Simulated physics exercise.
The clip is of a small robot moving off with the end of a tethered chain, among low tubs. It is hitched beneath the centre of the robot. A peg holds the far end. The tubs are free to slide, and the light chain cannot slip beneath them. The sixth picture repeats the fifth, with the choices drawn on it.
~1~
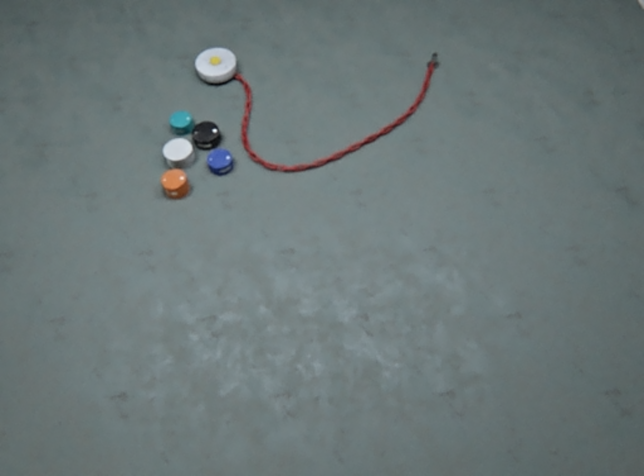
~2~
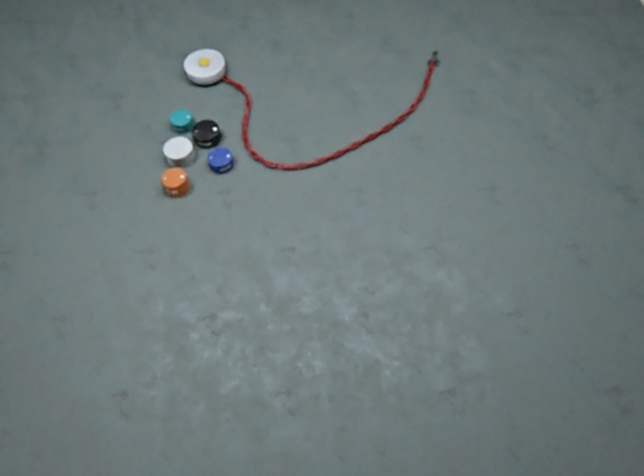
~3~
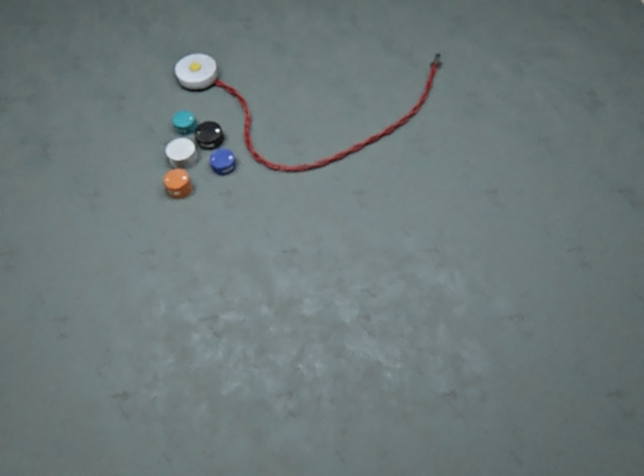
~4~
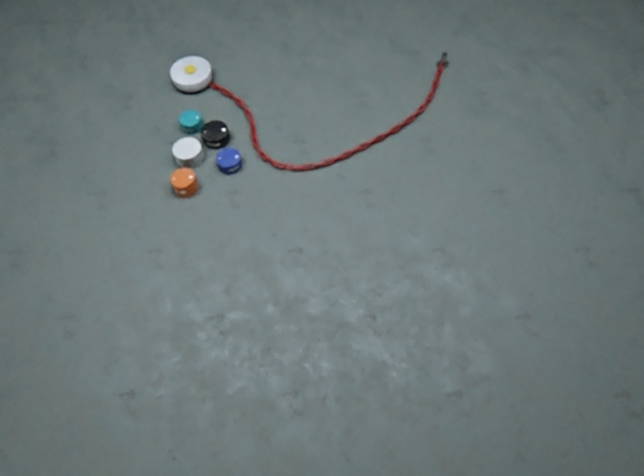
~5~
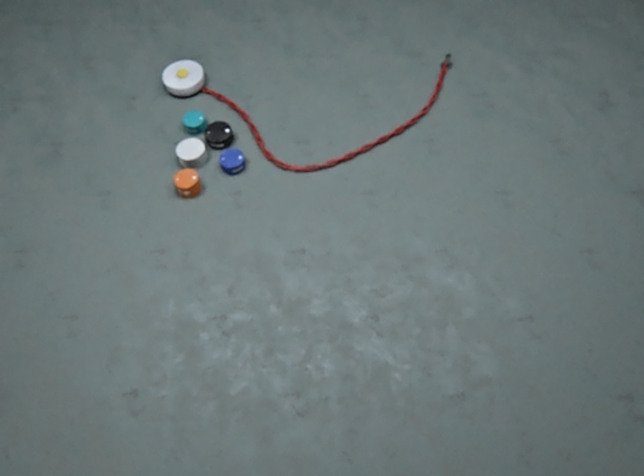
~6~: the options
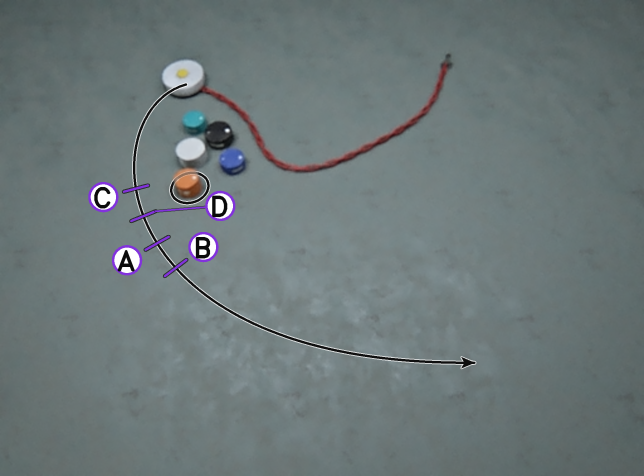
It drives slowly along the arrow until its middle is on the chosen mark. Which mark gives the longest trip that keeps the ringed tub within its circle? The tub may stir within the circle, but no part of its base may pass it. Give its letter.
Stop at A.
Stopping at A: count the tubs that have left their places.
Three.
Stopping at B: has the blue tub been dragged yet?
By then, yes.
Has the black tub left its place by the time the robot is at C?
No.
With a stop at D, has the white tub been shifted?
By then, no.
On the marked copy, A at (157, 243); B at (176, 268); C at (136, 189); D at (144, 216); the ring at (190, 188); the route from (186, 84) via (183, 276) to (474, 363).
With A. Early on, robot (139, 123); orange tub (188, 183).
Further on, robot (133, 185); orange tub (188, 183).
At the end, robot (155, 239); turquoise tub (207, 141); black tub (232, 140); white tub (195, 159); orange tub (188, 183); the orange tub is still in its ring.
As for the rest, B drags the ringed tub to (202, 195); C is safe but short; D is safe but short.
